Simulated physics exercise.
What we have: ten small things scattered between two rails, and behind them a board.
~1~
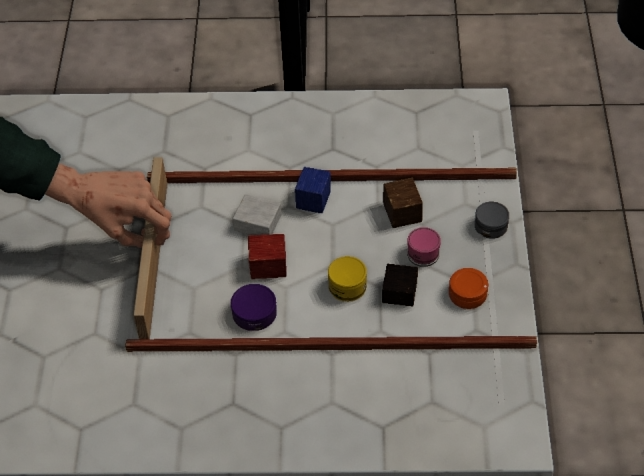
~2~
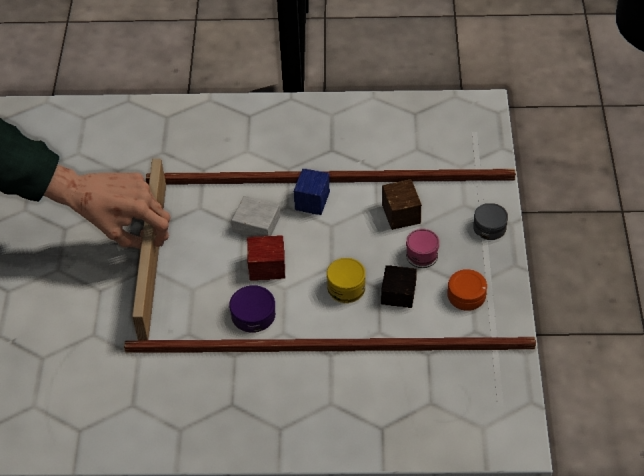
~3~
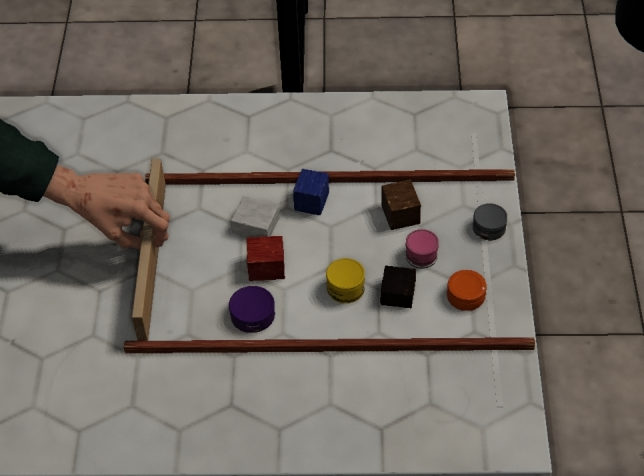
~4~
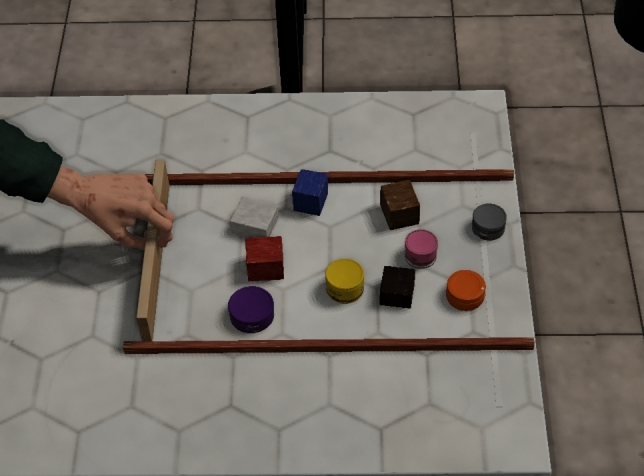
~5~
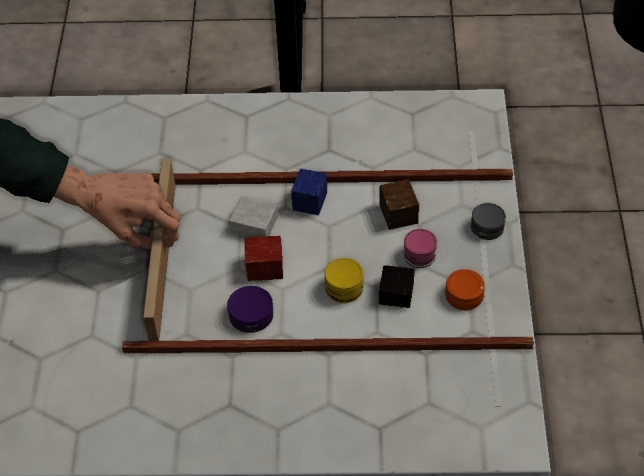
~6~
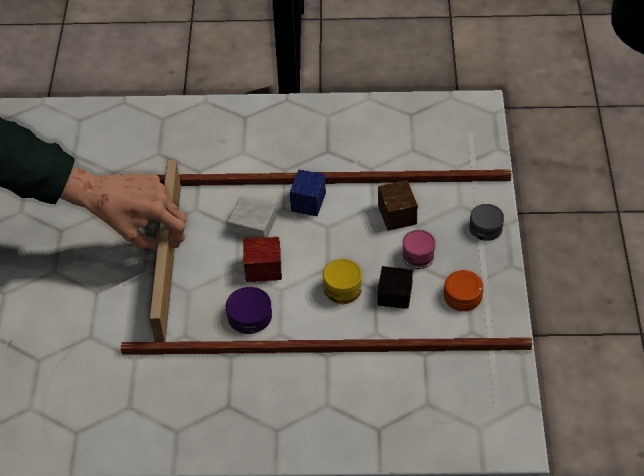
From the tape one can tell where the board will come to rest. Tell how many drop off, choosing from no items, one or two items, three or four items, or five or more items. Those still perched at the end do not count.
The push will send five or more off the table.
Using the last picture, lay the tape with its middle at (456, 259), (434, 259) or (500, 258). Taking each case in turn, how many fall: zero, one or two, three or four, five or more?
Lab note - count per position: One or two; none; 5 or more.
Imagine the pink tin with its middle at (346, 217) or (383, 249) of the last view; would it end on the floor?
First: Gone; second: Gone.
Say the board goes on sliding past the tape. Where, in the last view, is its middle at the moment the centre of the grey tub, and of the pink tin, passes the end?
Approx. (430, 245) for the first, approx. (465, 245) for the second.
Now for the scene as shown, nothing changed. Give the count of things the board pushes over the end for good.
All told, 5.
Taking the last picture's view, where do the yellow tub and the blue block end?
Yellow tub at (505, 282), blue block at (492, 182).
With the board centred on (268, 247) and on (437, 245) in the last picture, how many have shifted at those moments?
First 4, after that 10.
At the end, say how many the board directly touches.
The number is 5.
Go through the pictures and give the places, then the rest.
The first frame shows grey tub (492, 220); orange lid (468, 288); pink tin (424, 247); board (152, 246); tape (488, 256).
The second frame shows orange lid (467, 290); black block (399, 286).
The third frame shows pink tin (422, 249); blue block (311, 192).
The fourth frame shows grey tub (489, 222); brown block (400, 205).
The fifth frame shows orange lid (465, 290); purple tub (251, 309).
The sixth frame shows grey tub (487, 222); orange lid (463, 291); pink tin (419, 250); board (166, 249); tape (483, 258).
A little later, none off yet; grey tub at rest near (487, 222); orange lid at rest near (463, 291); pink tin at rest near (419, 250).
Next, none off yet; grey tub shifted about its own width near (514, 223); orange lid shifted about its own width near (521, 297); pink tin shifted well along near (482, 248).
When it is over, the number that fall off is five or more; down, black block, brown block, pink tin, orange lid and grey tub.
